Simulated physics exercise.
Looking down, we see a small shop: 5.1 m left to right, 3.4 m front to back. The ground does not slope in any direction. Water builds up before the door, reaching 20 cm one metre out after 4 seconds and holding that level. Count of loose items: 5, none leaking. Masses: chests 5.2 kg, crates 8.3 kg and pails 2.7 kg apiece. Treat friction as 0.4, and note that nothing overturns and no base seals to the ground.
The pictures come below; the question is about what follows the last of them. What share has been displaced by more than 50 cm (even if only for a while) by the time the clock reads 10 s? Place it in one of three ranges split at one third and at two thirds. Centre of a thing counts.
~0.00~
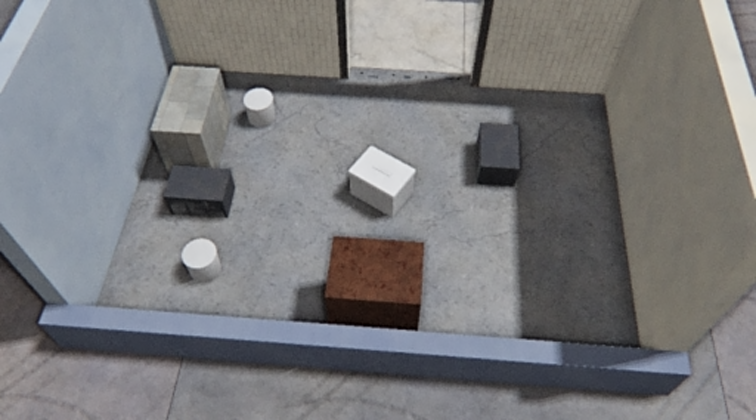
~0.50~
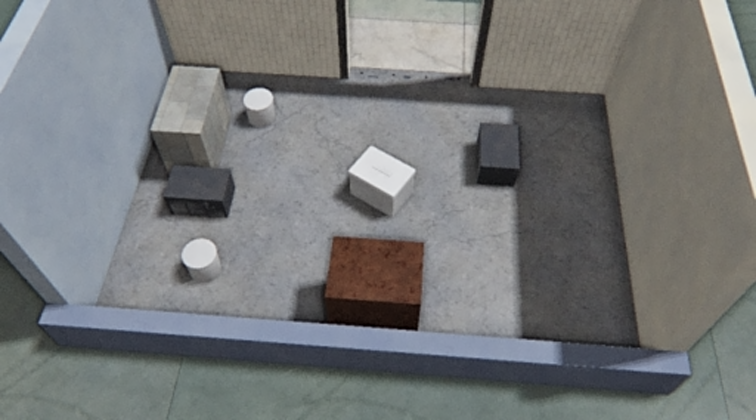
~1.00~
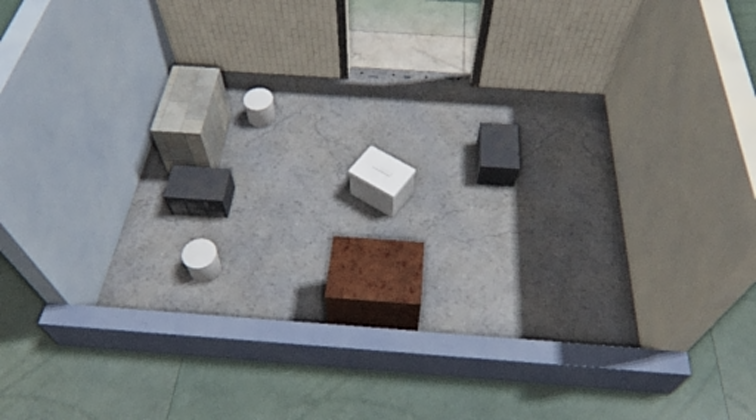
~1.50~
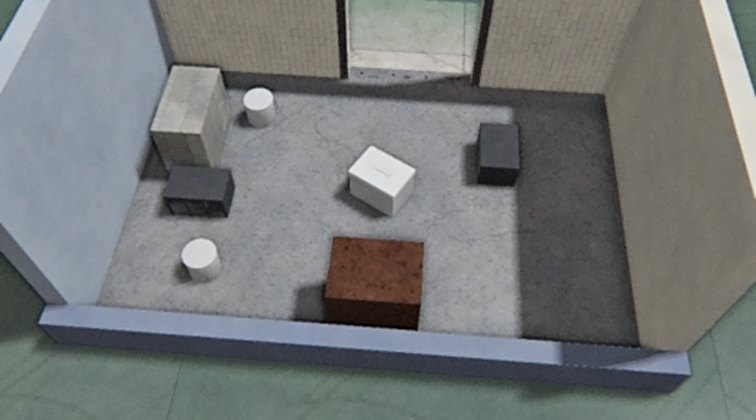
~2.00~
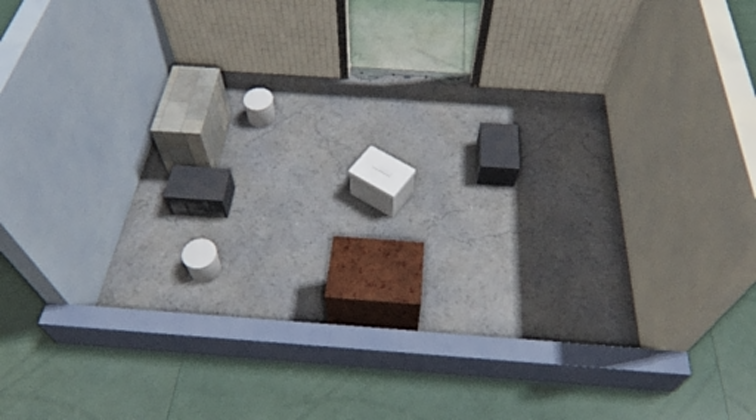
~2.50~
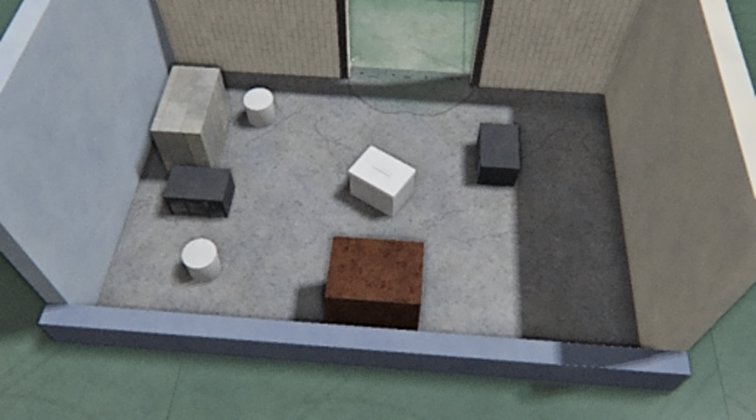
Some of them.
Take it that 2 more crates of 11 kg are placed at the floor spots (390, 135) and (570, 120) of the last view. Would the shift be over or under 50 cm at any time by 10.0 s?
Taking them in order, the first is beyond that distance and the second is within that distance.
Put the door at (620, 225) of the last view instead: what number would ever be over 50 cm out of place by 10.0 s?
Result: 4.
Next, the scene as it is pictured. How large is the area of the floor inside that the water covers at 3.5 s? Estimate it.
Some 2.5 m2.
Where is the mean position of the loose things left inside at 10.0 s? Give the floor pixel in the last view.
I'd say about (277, 162) in the last view.
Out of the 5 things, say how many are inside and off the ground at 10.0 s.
Then: 4.
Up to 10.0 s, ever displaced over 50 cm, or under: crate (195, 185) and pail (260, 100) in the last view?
Smaller; smaller.
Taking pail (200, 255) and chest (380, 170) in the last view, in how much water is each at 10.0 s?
Depth approx. 9 cm / 10 cm.
After 3.5 s 0 of 5 are over 50 cm from their spots; 0 afloat.
After 4.5 s 1 of 5 are over 50 cm from their spots; 0 afloat.
After 7.0 s 3 of 5 are over 50 cm from their spots; 2 afloat.
After 10.0 s 3 of 5 are over 50 cm from their spots, and 3 have been at some point; 4 afloat.
